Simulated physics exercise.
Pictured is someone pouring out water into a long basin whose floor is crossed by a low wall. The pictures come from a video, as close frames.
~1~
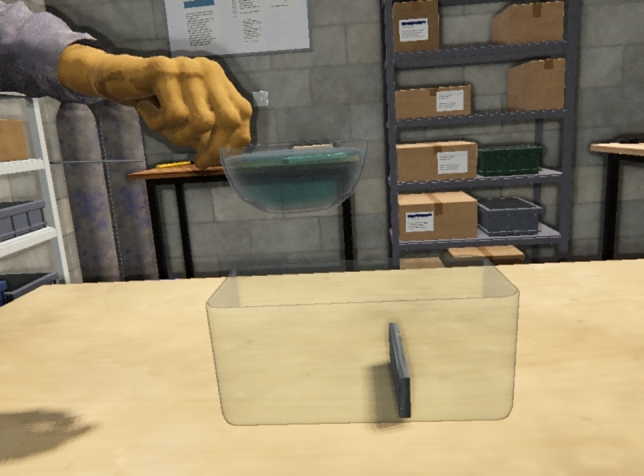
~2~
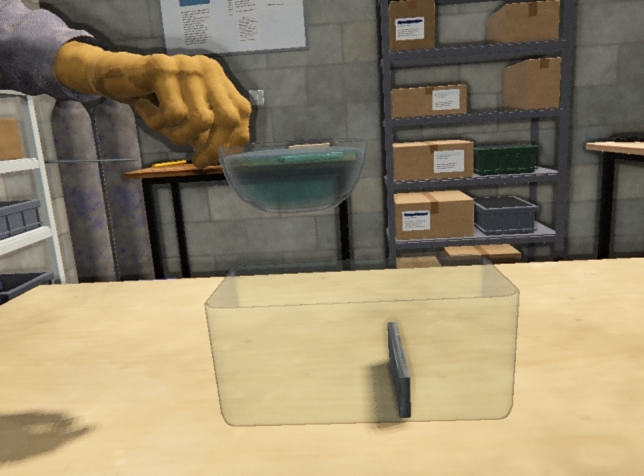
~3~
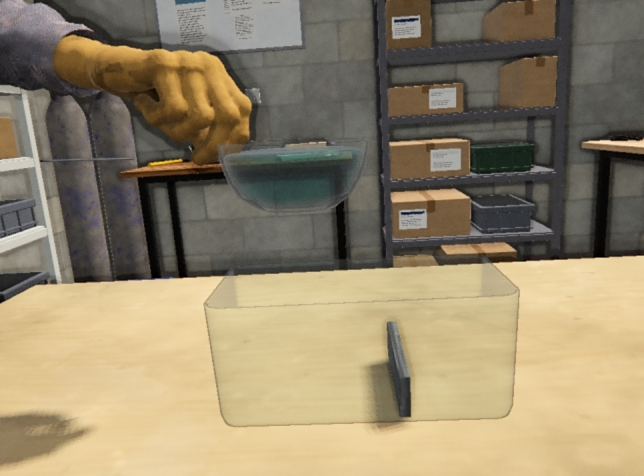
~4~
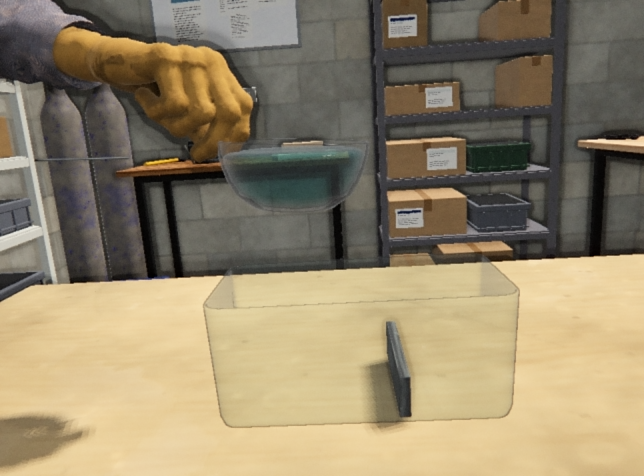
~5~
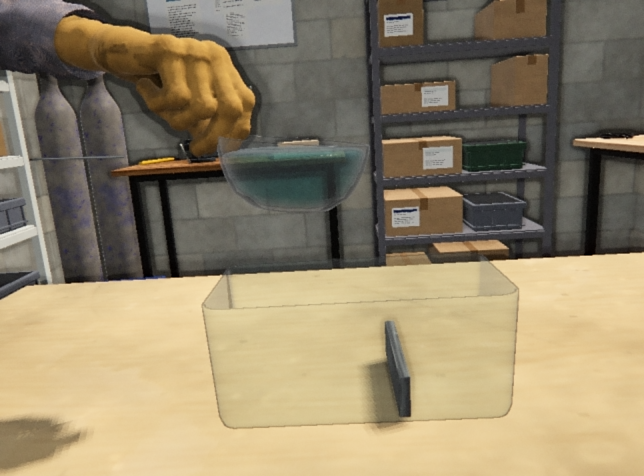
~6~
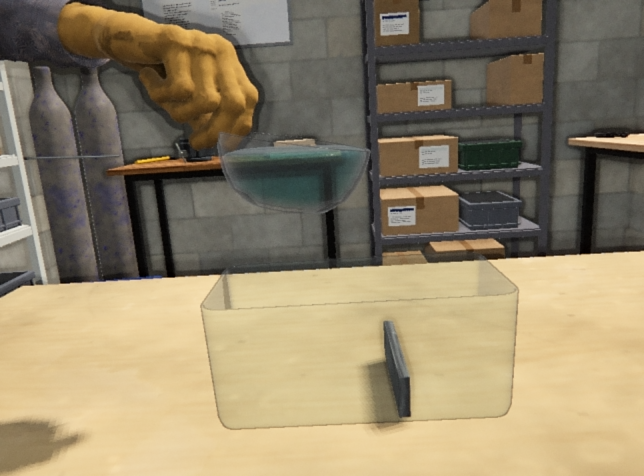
A clear bowl of teal water tilting slightly to the right beside a gloved hand, above a long see-through basin with a low wall.
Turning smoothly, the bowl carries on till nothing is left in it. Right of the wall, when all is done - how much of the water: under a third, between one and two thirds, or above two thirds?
Upwards of two thirds.
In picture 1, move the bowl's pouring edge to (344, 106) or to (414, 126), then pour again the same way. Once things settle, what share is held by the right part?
Close to 75 in a hundred, and close to 75 in a hundred.
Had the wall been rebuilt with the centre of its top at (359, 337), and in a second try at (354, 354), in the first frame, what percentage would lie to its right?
Case 1: 100 %; case 2: 95 %.
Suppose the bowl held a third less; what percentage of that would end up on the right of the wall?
Estimated share: Around 75 %.
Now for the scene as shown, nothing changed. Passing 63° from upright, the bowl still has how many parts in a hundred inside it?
40 per cent or so.
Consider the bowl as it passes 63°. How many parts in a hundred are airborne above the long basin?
Share out of both vessels: Approx. 30 %.
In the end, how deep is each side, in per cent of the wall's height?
About 10 per cent on the left and 90 per cent on the right.
A moment on, the bowl is tipped part way and 41 per cent is still to pour, 1 is left of the wall and 26 right of it.
Next, the bowl is tipped on its side and 2 per cent is still to pour, 13 is left of the wall and 81 right of it.
Then the bowl is tipped right over and 0 per cent is still to pour, 19 is left of the wall and 81 right of it.
Later the bowl is tipped right over and 0 per cent is still to pour, 19 is left of the wall and 81 right of it.
Finally, 19 per cent lies left of the wall, 81 right of it and 0 outside.
